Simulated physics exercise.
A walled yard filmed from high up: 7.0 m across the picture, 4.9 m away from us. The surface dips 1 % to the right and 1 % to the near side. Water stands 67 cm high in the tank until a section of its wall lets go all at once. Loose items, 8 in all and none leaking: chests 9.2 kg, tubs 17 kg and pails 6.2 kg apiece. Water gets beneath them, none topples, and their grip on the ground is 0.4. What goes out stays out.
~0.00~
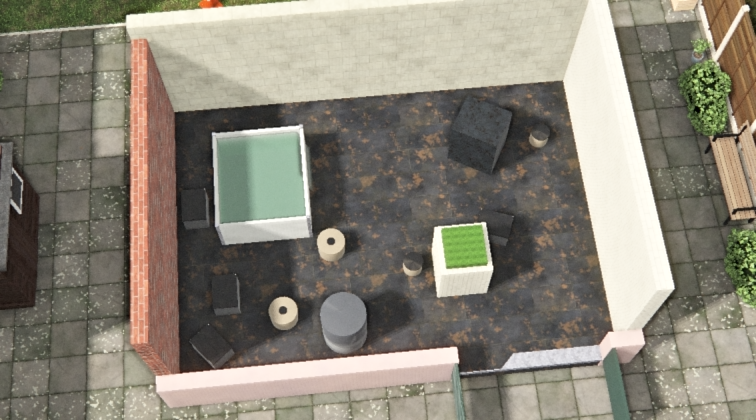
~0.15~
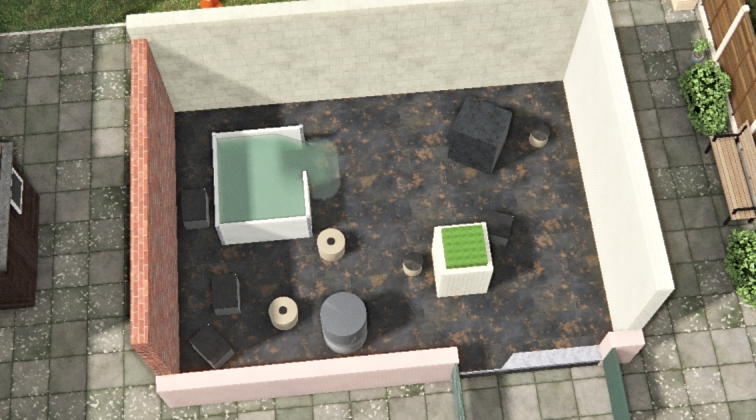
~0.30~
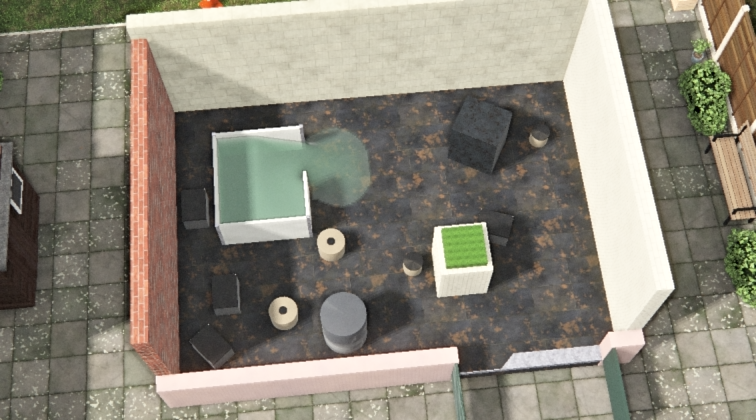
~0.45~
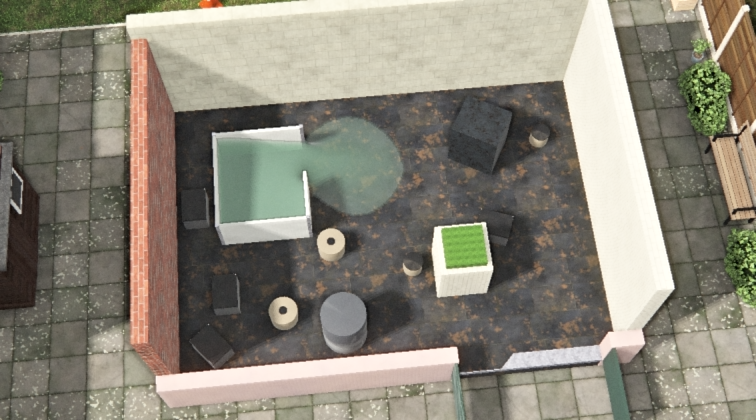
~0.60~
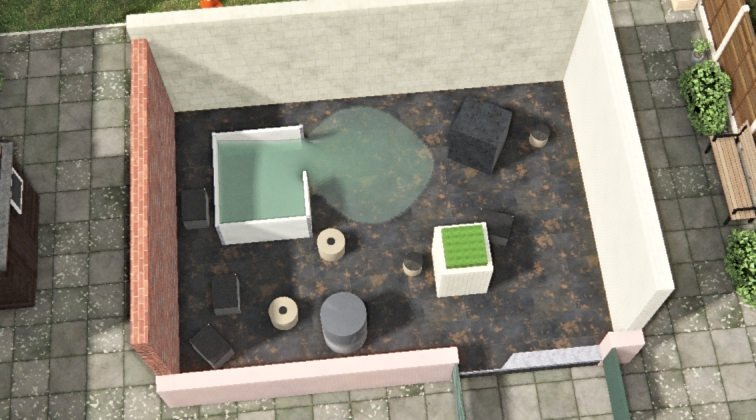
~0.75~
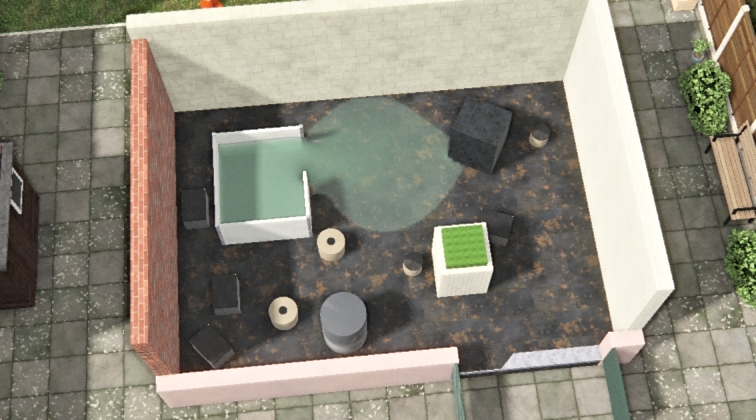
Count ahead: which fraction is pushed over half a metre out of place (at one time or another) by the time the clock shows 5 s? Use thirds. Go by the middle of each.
Share: Under a third.
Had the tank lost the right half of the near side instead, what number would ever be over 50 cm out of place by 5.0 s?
Then 5.
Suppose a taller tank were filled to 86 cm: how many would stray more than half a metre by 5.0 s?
Then 2.
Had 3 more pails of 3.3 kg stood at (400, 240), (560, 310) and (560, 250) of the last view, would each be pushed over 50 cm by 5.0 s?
In that order: Short of it, more, past it.
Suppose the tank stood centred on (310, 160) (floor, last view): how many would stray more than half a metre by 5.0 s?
Then 2.
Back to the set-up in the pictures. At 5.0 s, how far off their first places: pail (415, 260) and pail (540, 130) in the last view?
In that order: 0 cm, 120 cm.
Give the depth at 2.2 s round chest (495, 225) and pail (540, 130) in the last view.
Roughly 5 and 0 cm.
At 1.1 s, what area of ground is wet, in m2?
Roughly 9.5 m2.
After 1.1 s 0 of 8 are over 50 cm from their spots; 0 afloat.
After 2.2 s 1 of 8 are over 50 cm from their spots; 0 afloat.
After 3.5 s 2 of 8 are over 50 cm from their spots; 1 afloat.
After 5.0 s 2 of 8 are over 50 cm from their spots, and 2 have been at some point; 1 afloat.
